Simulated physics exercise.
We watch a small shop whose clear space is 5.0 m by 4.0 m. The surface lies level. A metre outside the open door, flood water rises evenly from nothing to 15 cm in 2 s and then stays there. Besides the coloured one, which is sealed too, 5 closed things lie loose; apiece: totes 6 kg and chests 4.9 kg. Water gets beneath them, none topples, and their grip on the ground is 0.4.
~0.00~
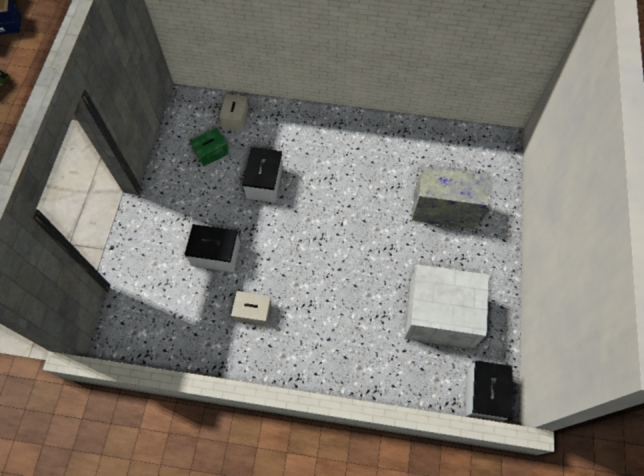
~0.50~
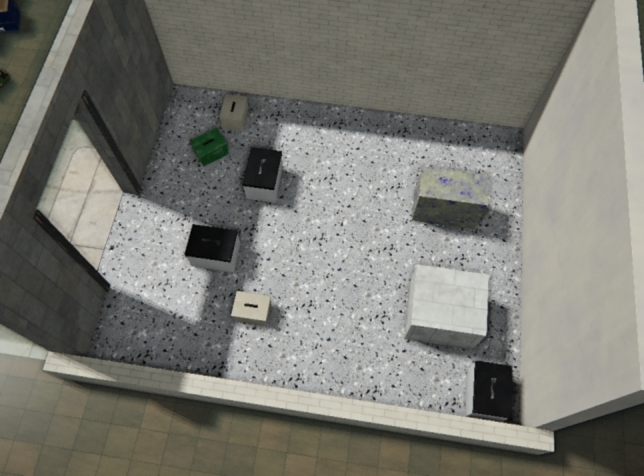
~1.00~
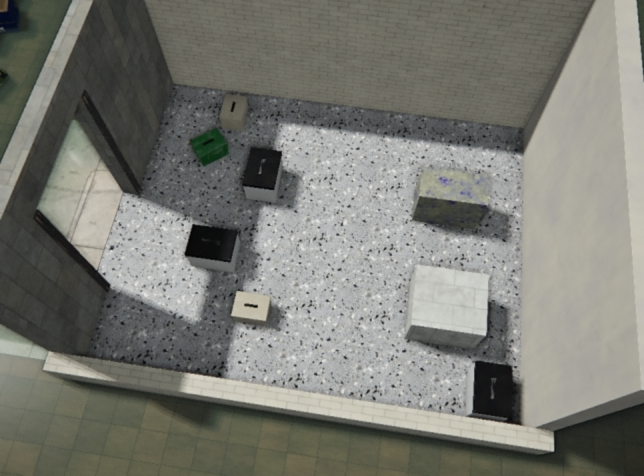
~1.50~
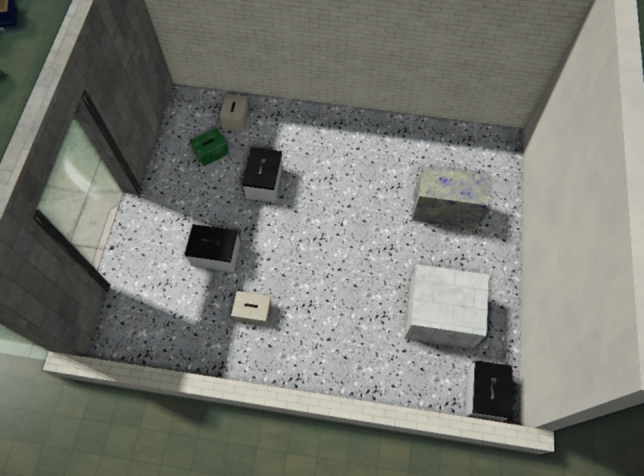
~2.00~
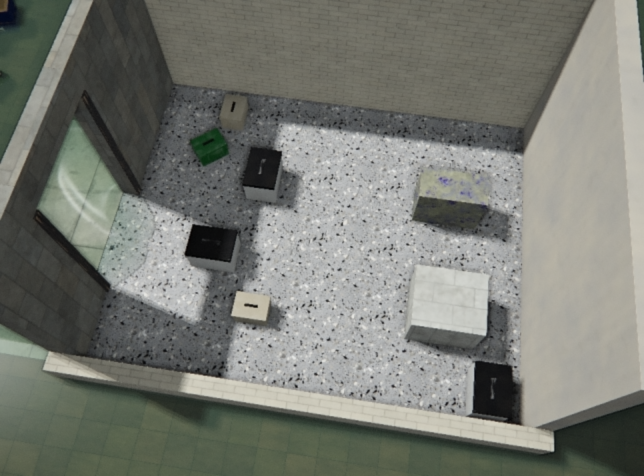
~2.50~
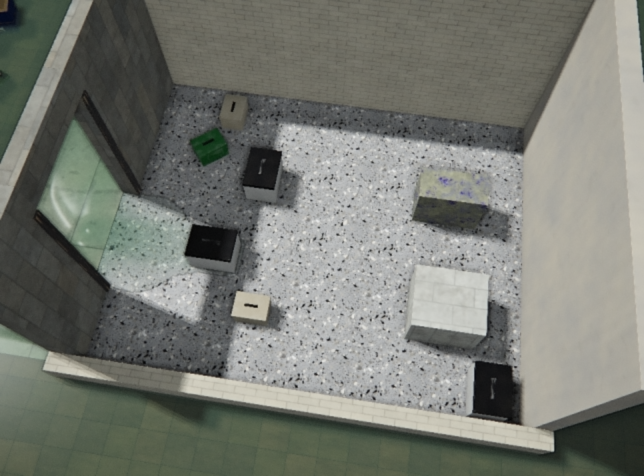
A small roofless room with a speckled floor, pale walls and a doorway on the left is seen from high above by a still camera. A green box sits near the back left corner among beige and black-topped boxes, with two larger pale blocks on the right. Greenish water spreads over the tiles outside, then slips through the doorway onto the nearby floor, while every box stays still.
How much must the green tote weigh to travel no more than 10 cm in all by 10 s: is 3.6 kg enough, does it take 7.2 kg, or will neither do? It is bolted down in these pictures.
Verdict: The lower weight is enough.
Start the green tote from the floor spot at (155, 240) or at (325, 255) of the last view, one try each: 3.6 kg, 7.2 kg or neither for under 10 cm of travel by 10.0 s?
In that order: Neither is enough; neither holds.
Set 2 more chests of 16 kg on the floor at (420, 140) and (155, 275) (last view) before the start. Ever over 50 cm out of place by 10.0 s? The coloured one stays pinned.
In that order: Less, over.
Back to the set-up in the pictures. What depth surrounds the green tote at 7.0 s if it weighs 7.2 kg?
About 1 cm.
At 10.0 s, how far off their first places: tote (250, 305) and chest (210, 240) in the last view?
In turn: 140 cm, 350 cm.
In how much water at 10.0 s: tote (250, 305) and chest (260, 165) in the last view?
Roughly 6 and 5 cm.
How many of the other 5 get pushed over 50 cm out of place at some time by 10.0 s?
That makes 4.
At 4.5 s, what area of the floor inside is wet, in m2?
Some 10.0 m2.
After 3.5 s the green tote would be 0 cm from its start with 3.6 kg and 0 cm from its start with 7.2 kg; 0 cm of water round it then.
After 4.5 s the green tote would be 0 cm from its start with 3.6 kg and 0 cm from its start with 7.2 kg; 1 cm of water round it then.
After 7.0 s the green tote would be 0 cm from its start with 3.6 kg and 0 cm from its start with 7.2 kg; 1 cm of water round it then.
After 10.0 s the green tote would be 0 cm from its start with 3.6 kg and 0 cm from its start with 7.2 kg; 2 cm of water round it then.
